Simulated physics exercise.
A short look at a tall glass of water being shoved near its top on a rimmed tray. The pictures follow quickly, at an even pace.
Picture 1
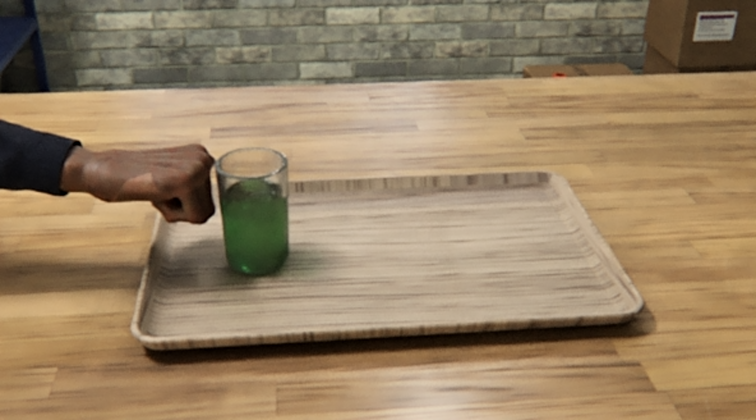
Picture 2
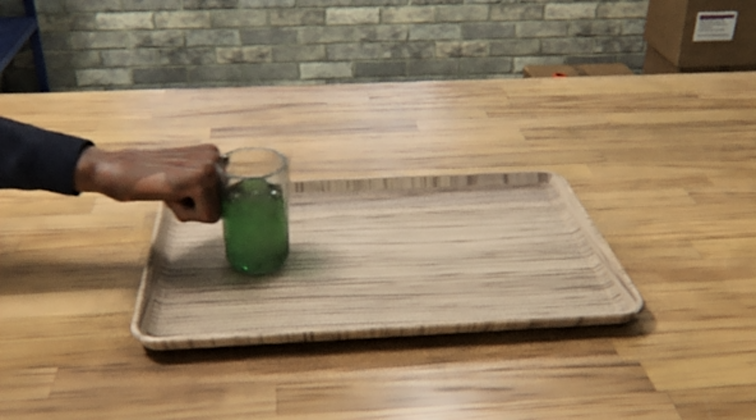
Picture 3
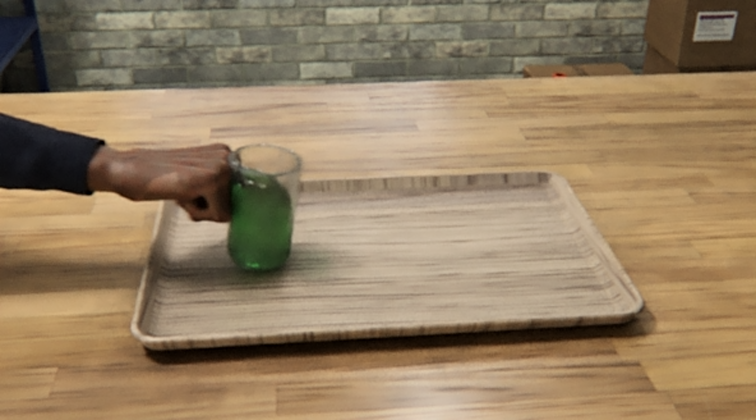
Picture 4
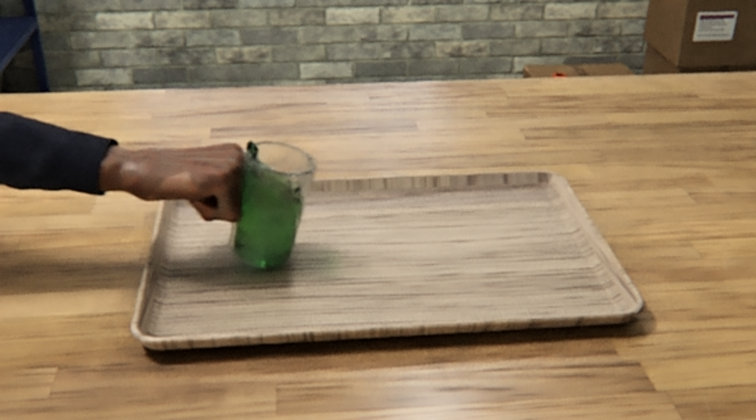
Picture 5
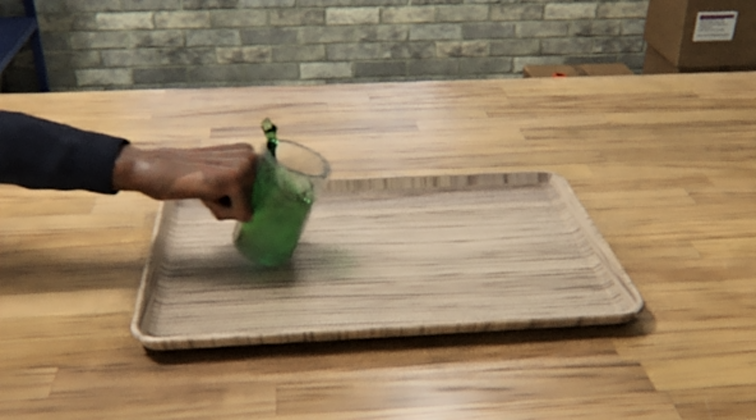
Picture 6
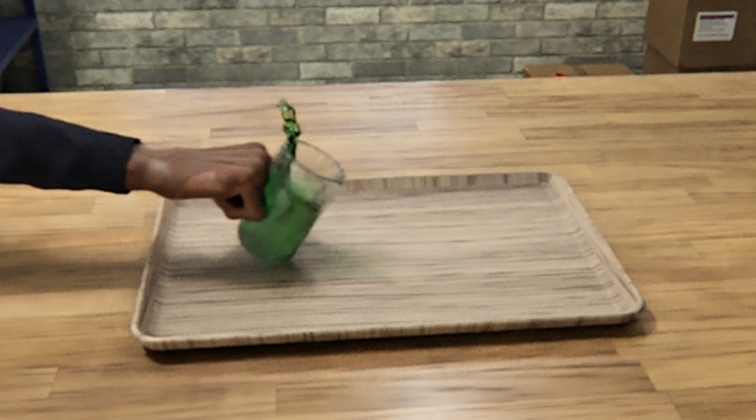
On a rimmed wooden tray, a fist pushes a glass of green liquid, tilting it right.
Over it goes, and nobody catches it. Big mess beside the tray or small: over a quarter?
In the end over a quarter gets off the tray.
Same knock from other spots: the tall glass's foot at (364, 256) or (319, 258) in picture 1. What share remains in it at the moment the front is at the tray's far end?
Roughly 65 per cent, and 60 per cent.
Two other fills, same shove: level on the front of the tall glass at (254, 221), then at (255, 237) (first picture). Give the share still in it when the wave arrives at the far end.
In turn 45 and 40 in a hundred.
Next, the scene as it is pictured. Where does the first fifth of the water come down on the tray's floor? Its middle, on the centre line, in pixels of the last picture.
Roughly at (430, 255).
A moment on, the tall glass lies on its side and 87 per cent is in the glass, 4 on the tray and 9 above or beyond its rim.
Next, the tall glass lies on its side and 42 per cent is in the glass, 53 on the tray and 6 above or beyond its rim.
Then the tall glass lies on its side and 24 per cent is in the glass, 54 on the tray and 21 above or beyond its rim.
Later the tall glass lies on its side and 13 per cent is in the glass, 45 on the tray and 42 above or beyond its rim.
Finally, 58 per cent is held by tray and glass, 42 is off the tray.
